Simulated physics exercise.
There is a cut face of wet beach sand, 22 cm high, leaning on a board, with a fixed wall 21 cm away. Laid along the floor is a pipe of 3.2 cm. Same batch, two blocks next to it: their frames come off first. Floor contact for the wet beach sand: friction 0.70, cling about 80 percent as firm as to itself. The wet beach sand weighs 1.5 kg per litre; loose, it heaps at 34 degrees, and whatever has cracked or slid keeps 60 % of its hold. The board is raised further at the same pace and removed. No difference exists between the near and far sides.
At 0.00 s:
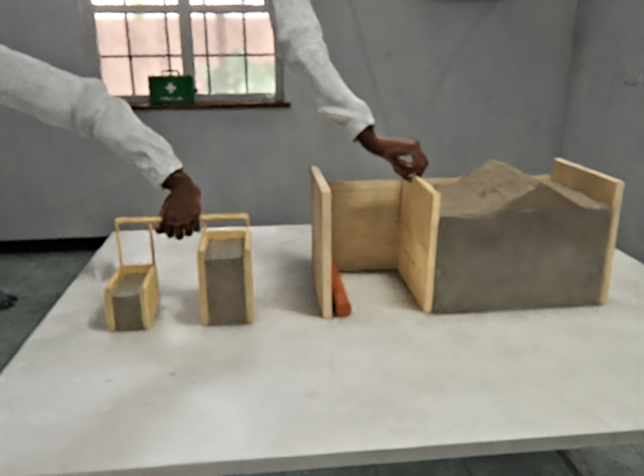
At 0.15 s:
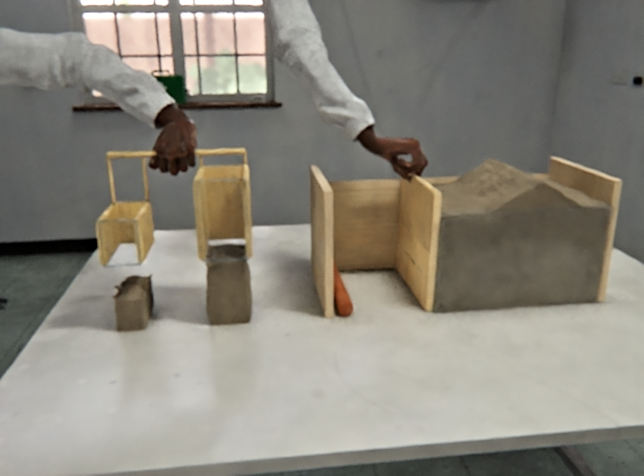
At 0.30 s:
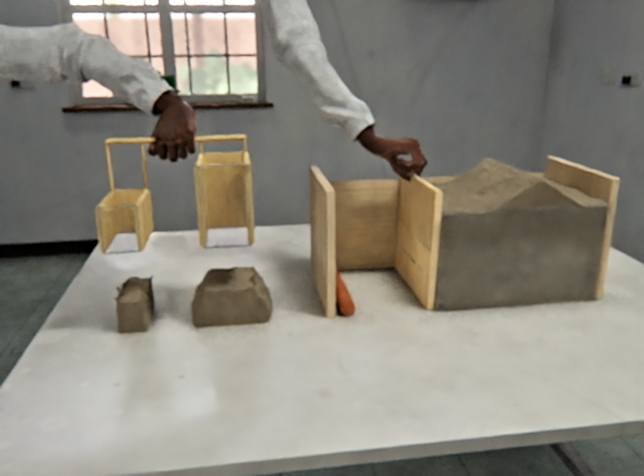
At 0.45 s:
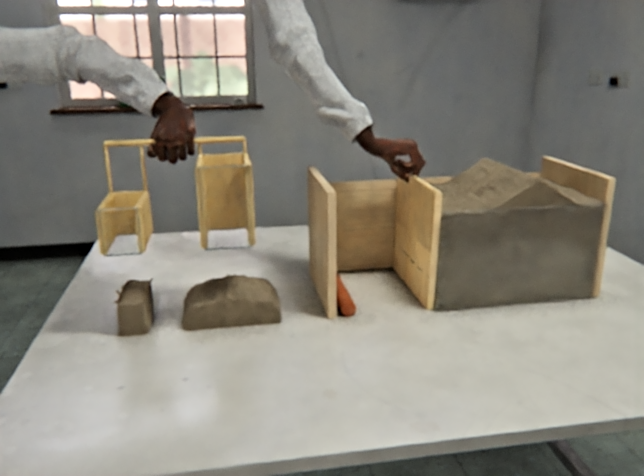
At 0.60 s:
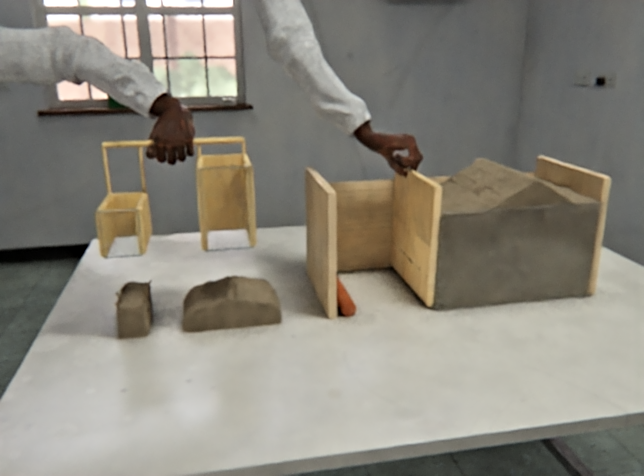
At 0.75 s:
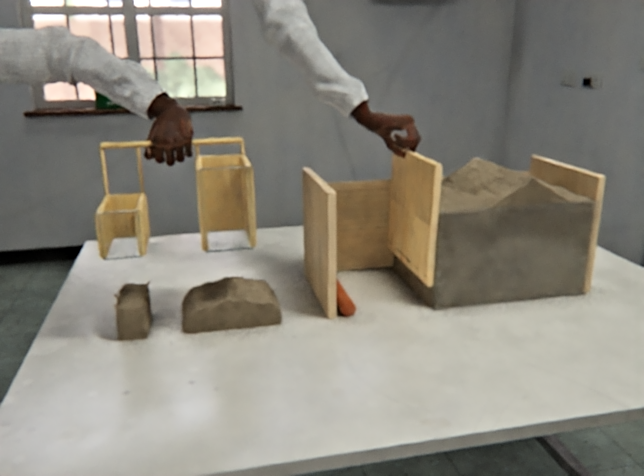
Hands lifting two small wooden moulds off damp sand blocks, the taller block slumping, then raising a board beside a large sand mass.
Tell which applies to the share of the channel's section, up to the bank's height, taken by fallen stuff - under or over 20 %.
What applies is over.
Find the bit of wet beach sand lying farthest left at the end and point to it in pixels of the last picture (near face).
Roughly at the pixel (368, 312).
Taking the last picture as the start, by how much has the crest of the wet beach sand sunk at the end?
Roughly 3.5 cm.
After 1.00 s, the face still stands, with nothing on top of the pipe; the channel is 1 % full.
After 1.29 s, the fallen stuff reaches 35 % of the way across, with nothing on top of the pipe; the channel is 16 % full.
After 1.59 s, the fallen stuff reaches 68 % of the way across, with nothing on top of the pipe; the channel is 23 % full.
After 1.89 s, the fallen stuff reaches 68 % of the way across, with nothing on top of the pipe; the channel is 23 % full.
After 1.93 s, at the end, the fallen stuff reaches 68 % of the way across, with nothing on top of the pipe; the channel is 23 % full.
